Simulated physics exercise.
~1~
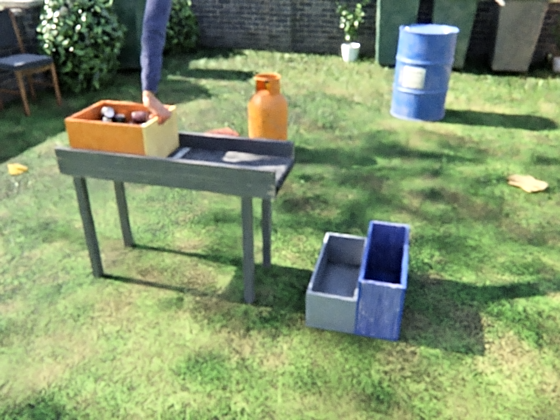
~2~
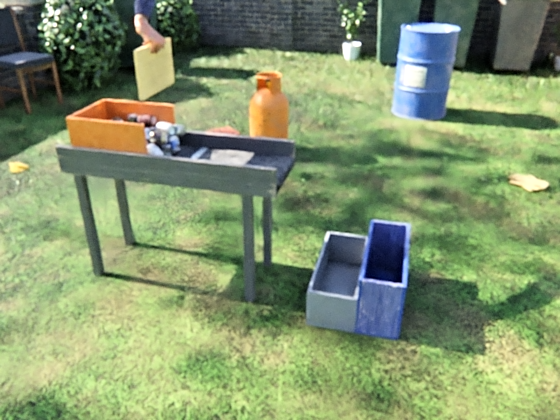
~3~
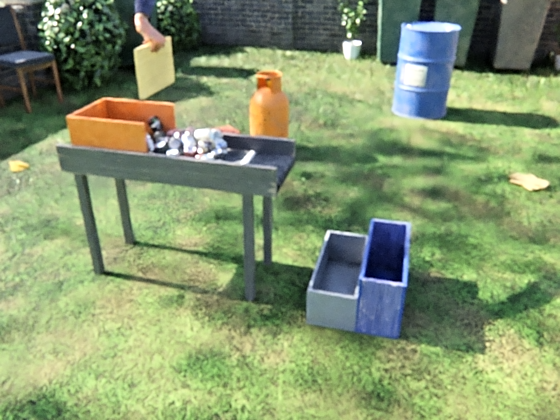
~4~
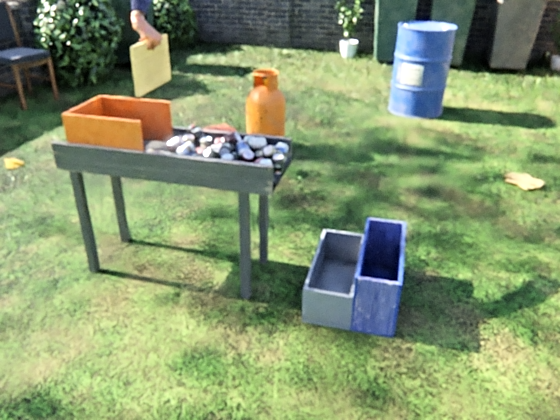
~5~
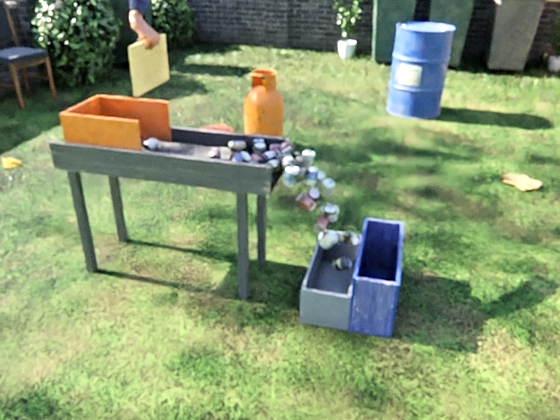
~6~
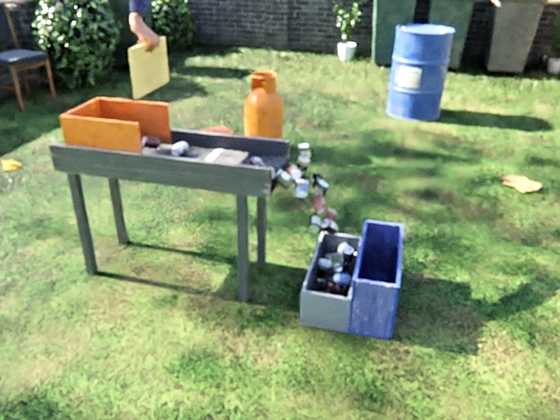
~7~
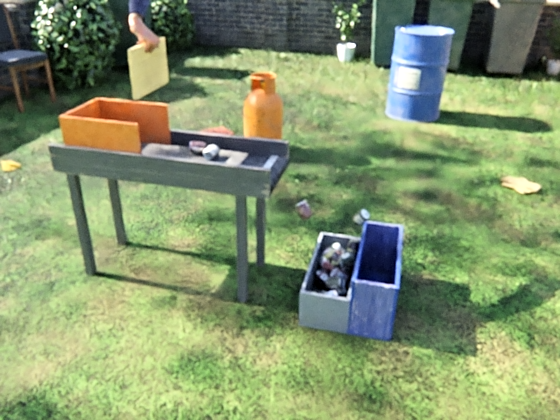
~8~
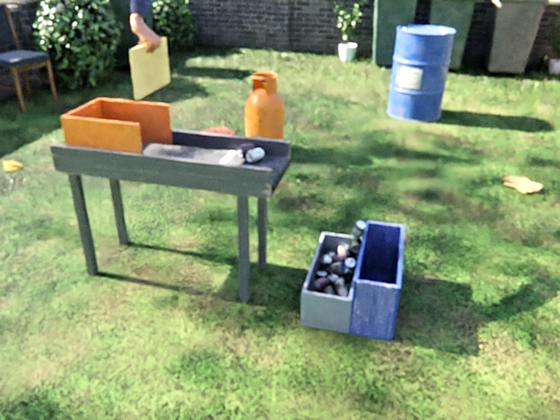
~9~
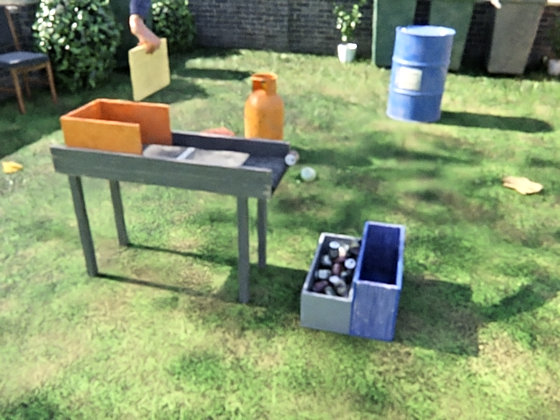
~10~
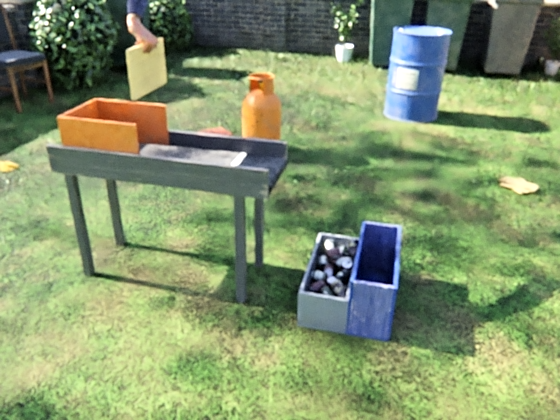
A hand lifting a panel from an orange pen, letting small cans slide right along a belt and drop into a grey tote.
